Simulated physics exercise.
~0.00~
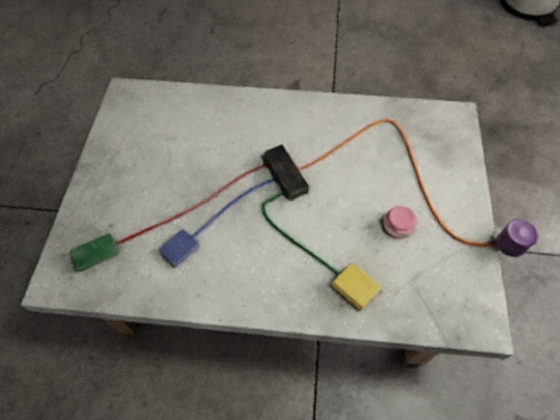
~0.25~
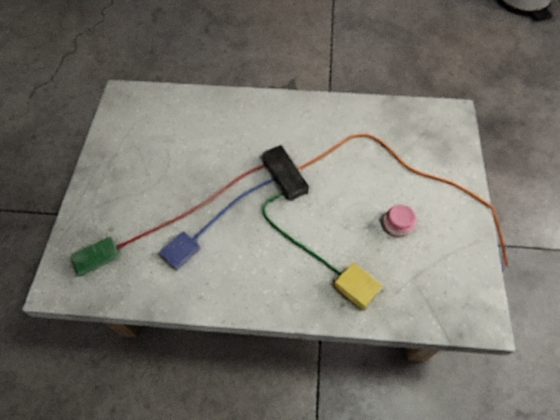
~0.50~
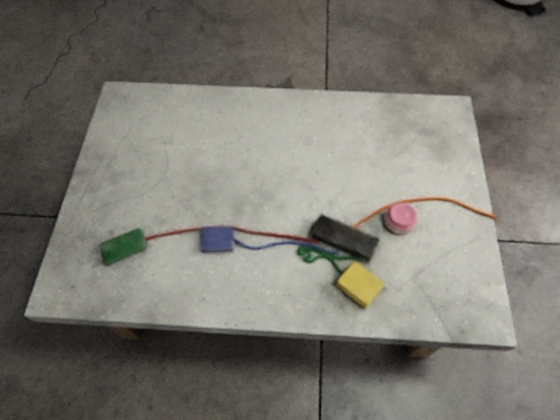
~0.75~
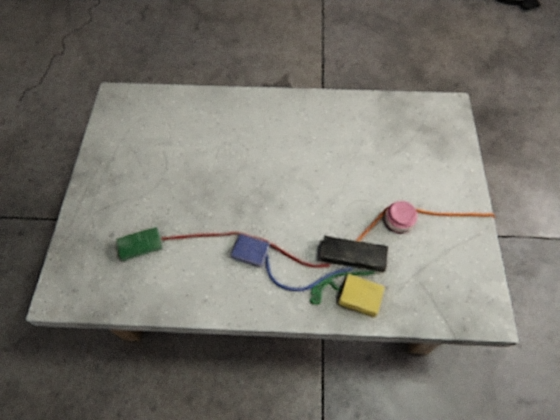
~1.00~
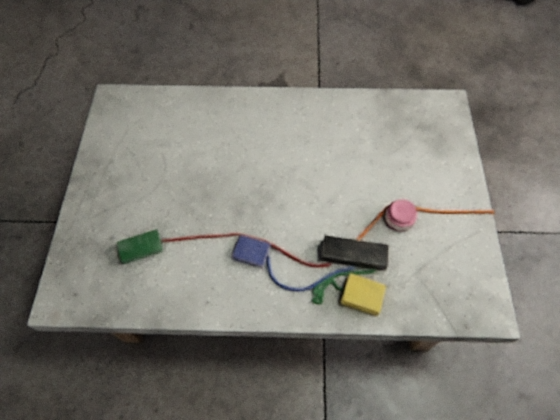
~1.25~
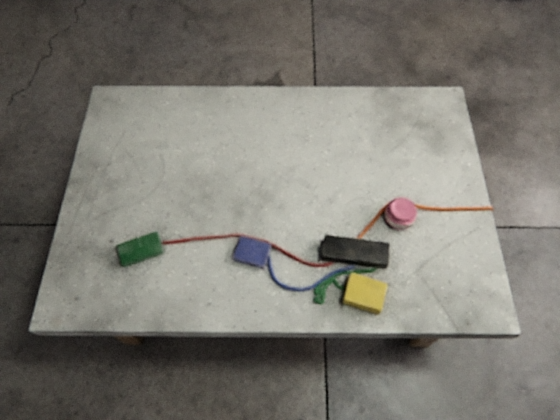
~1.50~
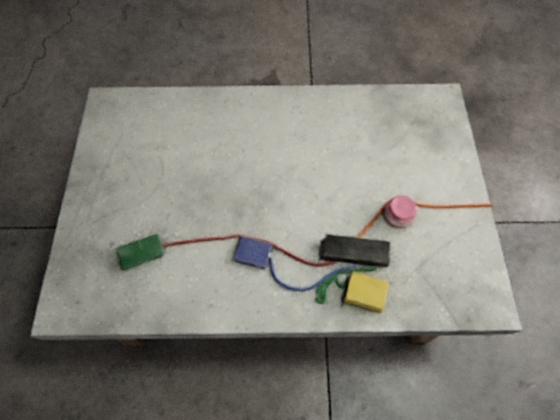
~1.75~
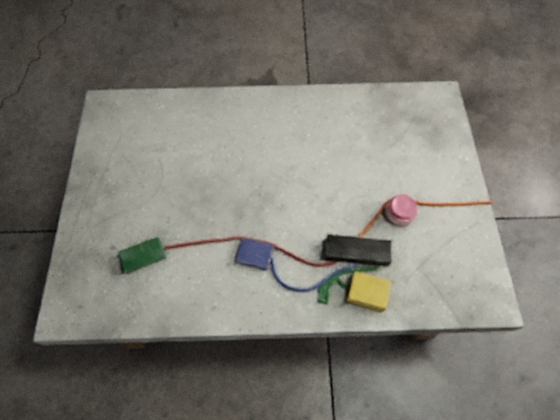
A pale stone-like tabletop stands on a grey tiled floor, seen from above at an angle as the view drifts slightly sideways. A black strip near the middle has cords leading to a green block and a blue block on the left, a yellow block at the front and a purple cylinder at the right edge, with a pink jar nearby. The purple cylinder drops out of sight over the edge, and its orange cord pulls the strip right and towards the front. The green and blue blocks slide right, while the yellow one barely shifts. Everything settles, the orange cord bent against the unmoved jar.
